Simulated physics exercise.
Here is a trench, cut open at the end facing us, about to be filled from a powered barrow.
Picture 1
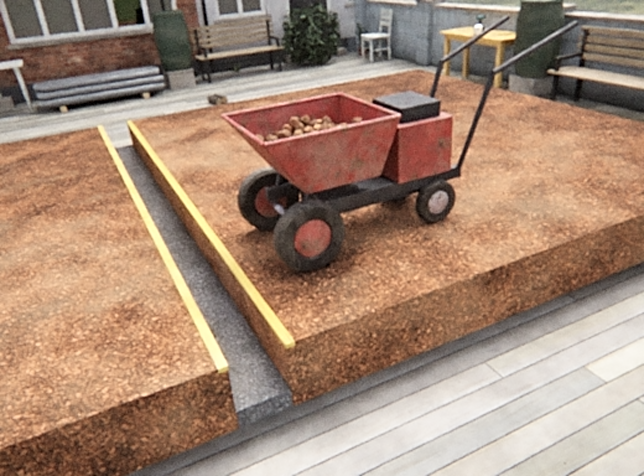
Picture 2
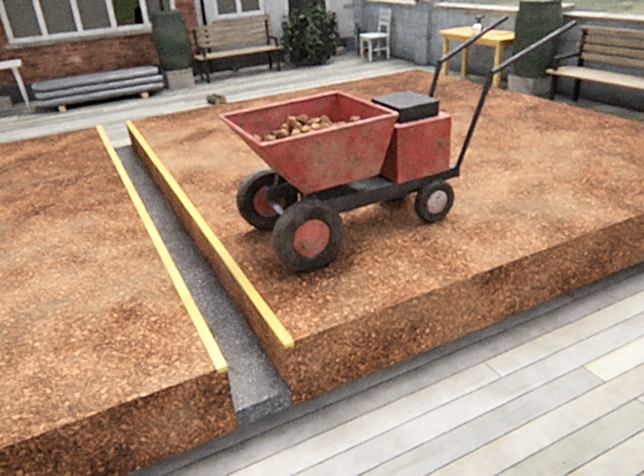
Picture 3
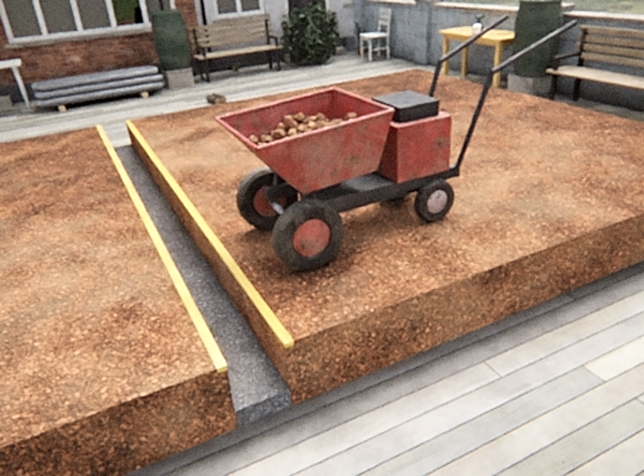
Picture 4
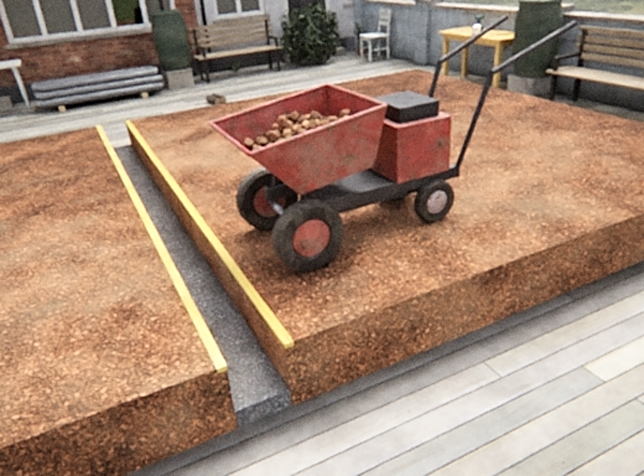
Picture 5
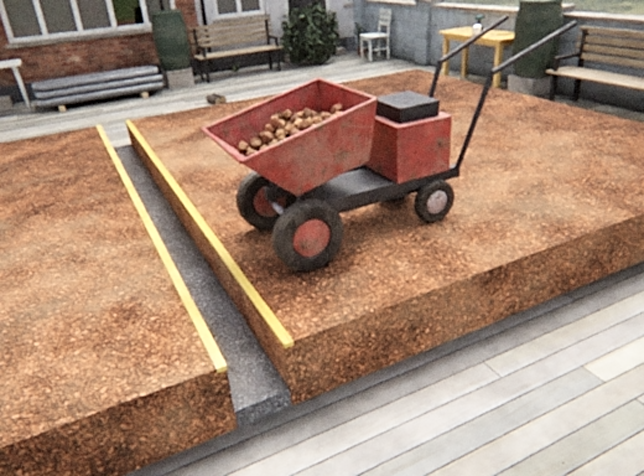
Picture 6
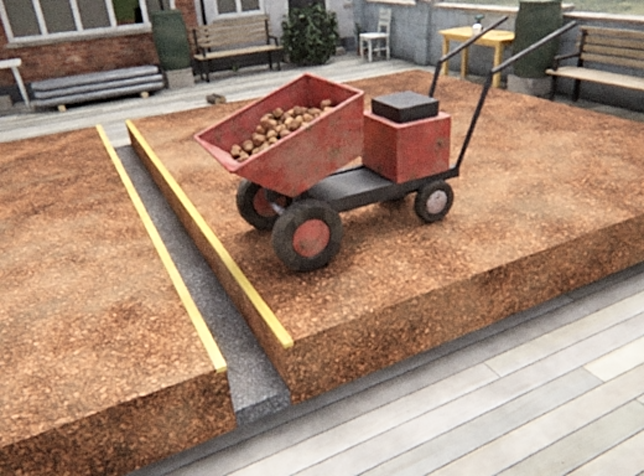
The red skip of a small wheeled barrow, loaded with brown lumps, starts out level beside a narrow trench edged with yellow strips. It tilts barely at first, then steadily more, its rear rising and its front lip dipping to the left, while the wheels stay still.
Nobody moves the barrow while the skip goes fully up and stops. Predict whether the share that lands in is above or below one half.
The share that lands in is below one half.
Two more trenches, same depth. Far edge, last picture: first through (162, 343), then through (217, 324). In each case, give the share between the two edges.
Close to 100 per cent in the first, close to 0 per cent in the second.
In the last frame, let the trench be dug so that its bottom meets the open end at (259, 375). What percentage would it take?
Estimated share: Approx. 20 %.
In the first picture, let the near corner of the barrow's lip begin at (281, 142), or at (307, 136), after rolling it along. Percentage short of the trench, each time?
In order: 0 % and 0 %.
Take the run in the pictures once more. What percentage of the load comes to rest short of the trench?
About 0 per cent.
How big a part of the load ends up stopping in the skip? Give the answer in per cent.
It works out to some 10 percent.
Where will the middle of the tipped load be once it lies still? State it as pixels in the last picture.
(159, 277).
Soon after the last picture, skip tipped steeply; all in the skip.
A little later, skip tipped right over; most in the skip; a small part in or heaped over the trench; about a quarter beyond it.
Later still, skip tipped right over; about a quarter in the skip; about a quarter in or heaped over the trench; about half beyond it.
By the end, skip tipped right over; a small part in the skip; about a third in or heaped over the trench; about two thirds beyond it.
